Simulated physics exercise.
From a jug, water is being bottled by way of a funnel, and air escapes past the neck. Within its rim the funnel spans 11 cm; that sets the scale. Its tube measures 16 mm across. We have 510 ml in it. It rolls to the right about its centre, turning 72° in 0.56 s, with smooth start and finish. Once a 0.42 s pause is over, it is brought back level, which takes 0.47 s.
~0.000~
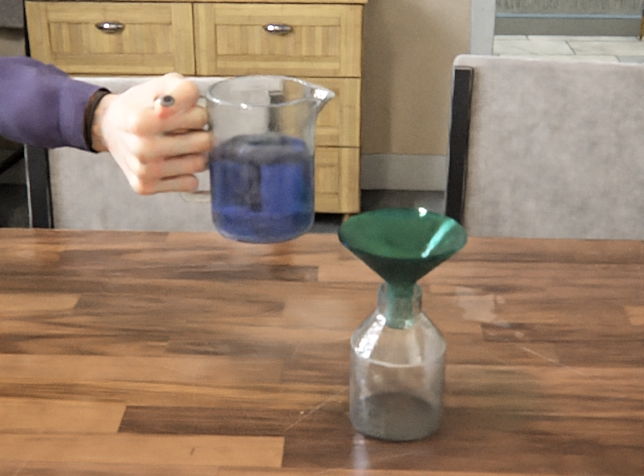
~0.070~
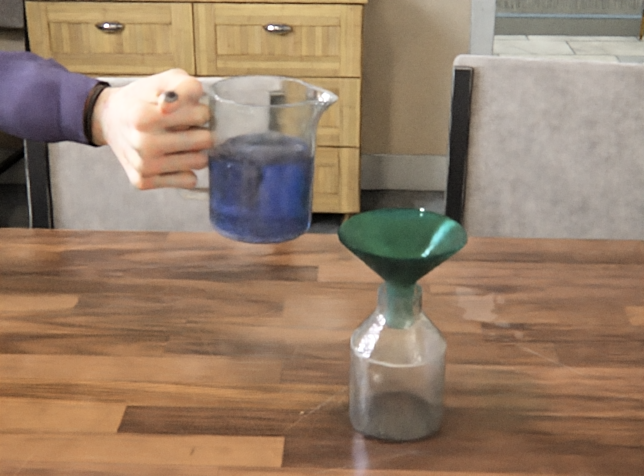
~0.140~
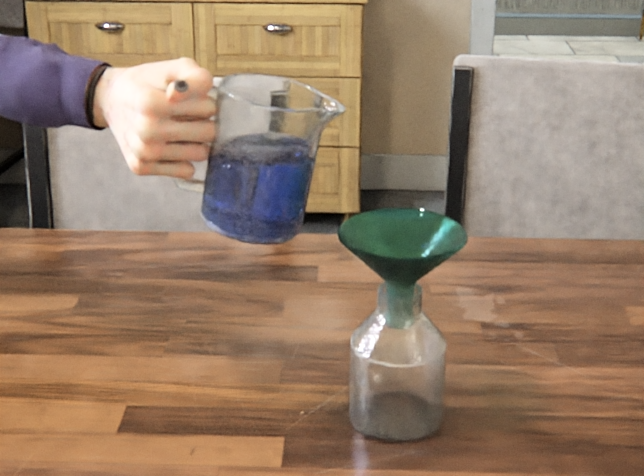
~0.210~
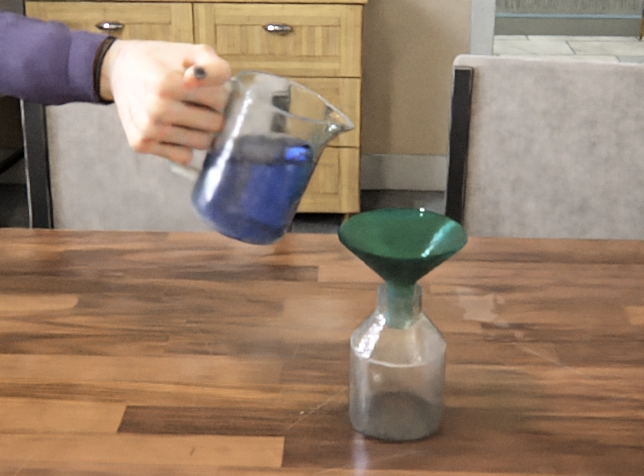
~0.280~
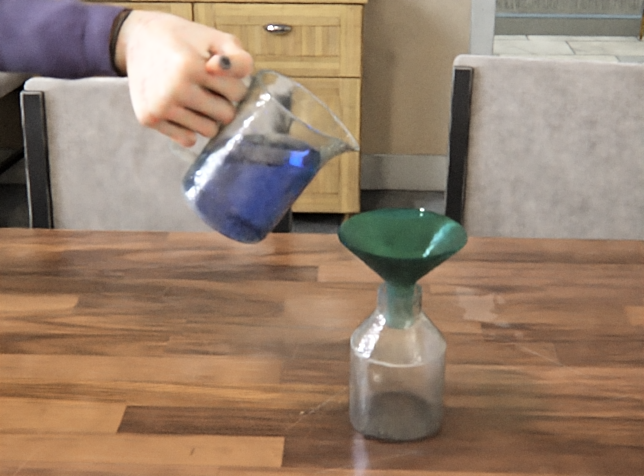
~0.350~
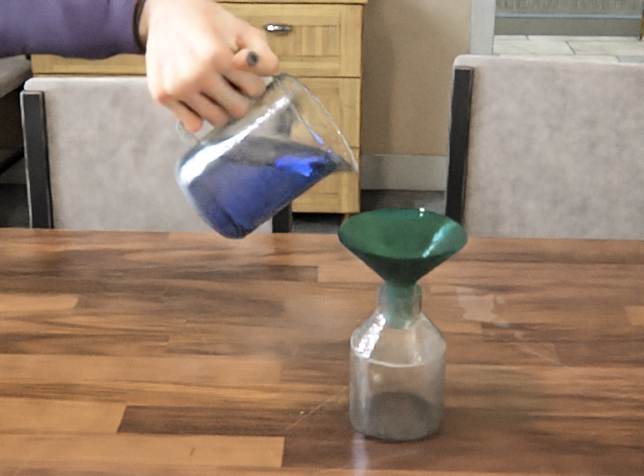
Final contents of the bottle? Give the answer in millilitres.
Close to 160 ml.
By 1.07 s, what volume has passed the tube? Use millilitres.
Roughly 80 ml.
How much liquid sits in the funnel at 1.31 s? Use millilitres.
Reading: Approx. 55 ml.
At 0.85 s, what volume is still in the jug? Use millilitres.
Some 300 ml are still held at that time.
By 0.64 s the tilt is 72° and 10 ml has passed the tube, 50 ml is in the funnel, 405 ml in the jug and 0 ml has missed.
By 0.85 s the tilt is 72° and 50 ml has passed the tube, 70 ml is in the funnel, 300 ml in the jug and 0 ml has missed.
By 1.07 s the tilt is 66° and 80 ml has passed the tube, 60 ml is in the funnel, 255 ml in the jug and 65 ml has missed.
By 1.31 s the tilt is 15° and 110 ml has passed the tube, 55 ml is in the funnel, 245 ml in the jug and 100 ml has missed.
At rest 165 ml has passed the tube, 0 ml is in the funnel, 245 ml in the jug and 100 ml has missed.
